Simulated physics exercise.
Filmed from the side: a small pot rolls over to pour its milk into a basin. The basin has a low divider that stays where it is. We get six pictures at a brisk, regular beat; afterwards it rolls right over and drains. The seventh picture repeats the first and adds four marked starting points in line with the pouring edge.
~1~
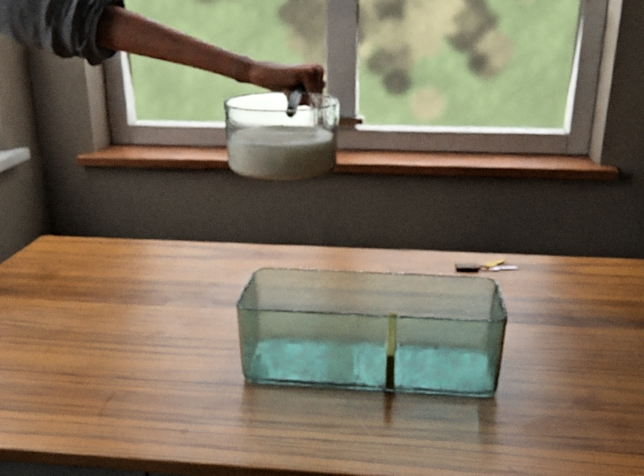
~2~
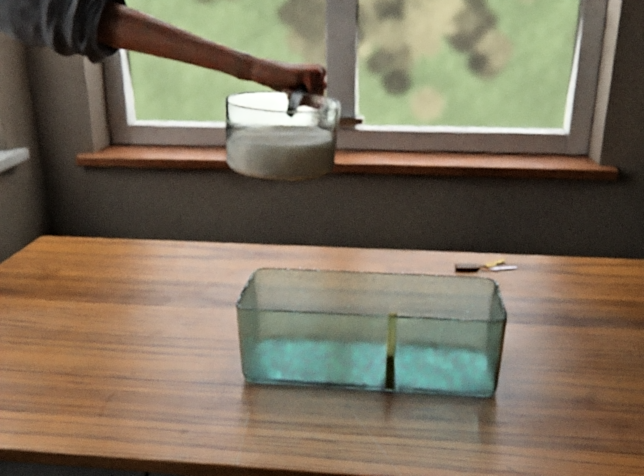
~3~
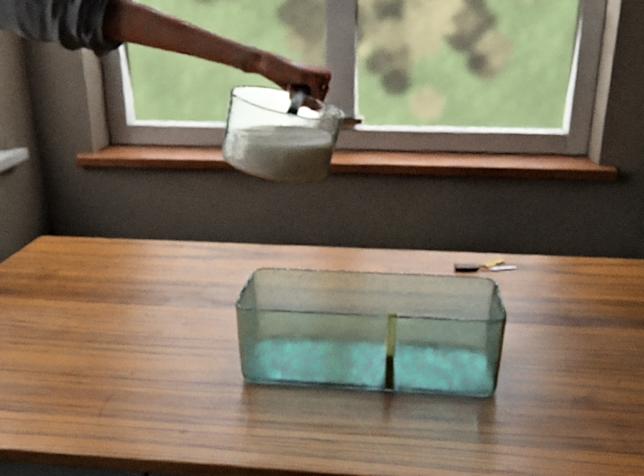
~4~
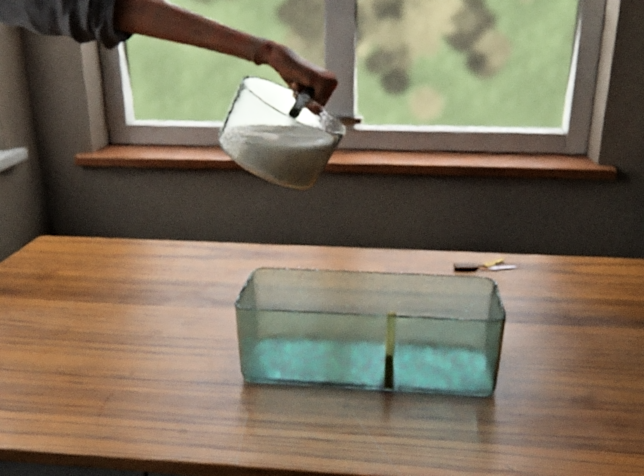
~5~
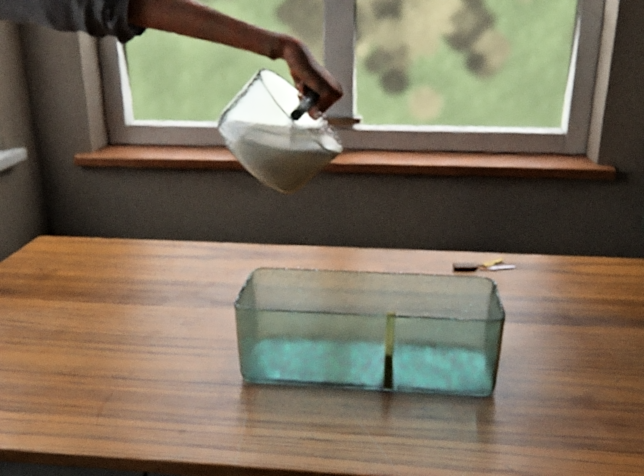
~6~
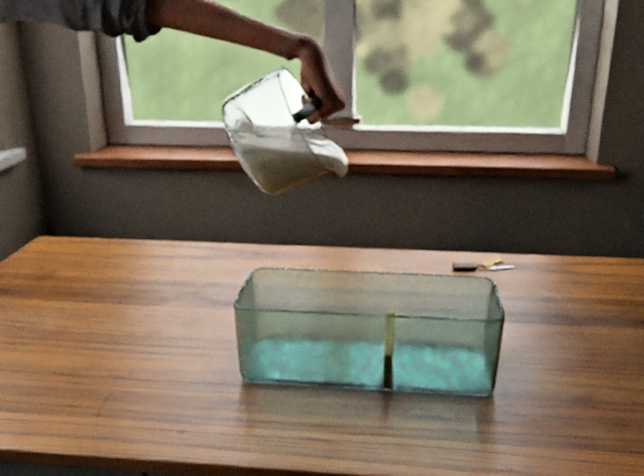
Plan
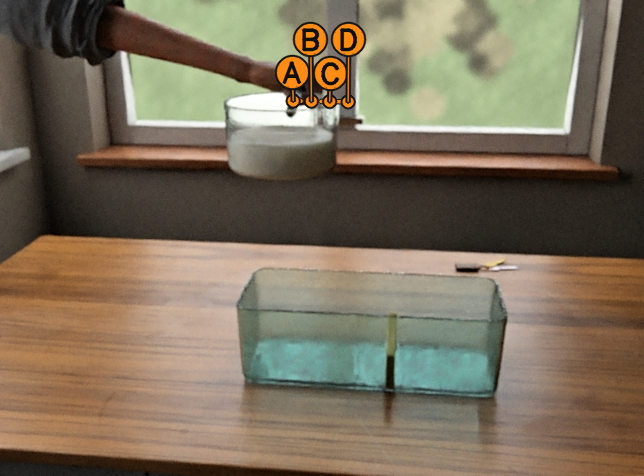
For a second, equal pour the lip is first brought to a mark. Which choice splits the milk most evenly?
D is best.
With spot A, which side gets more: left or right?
More ends on the left.
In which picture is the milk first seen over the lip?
In picture 6.
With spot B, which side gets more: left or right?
More ends on the left.
On the marked copy, A at (293, 100); B at (311, 101); C at (329, 101); D at (348, 101).
With A, about 87 % ends left of the wall and 7 % right of it; 6 % is lost outside.
With B, about 92 % ends left of the wall and 4 % right of it; 4 % is lost outside.
With C, about 87 % ends left of the wall and 9 % right of it; 4 % is lost outside.
With D, about 41 % ends left of the wall and 57 % right of it.
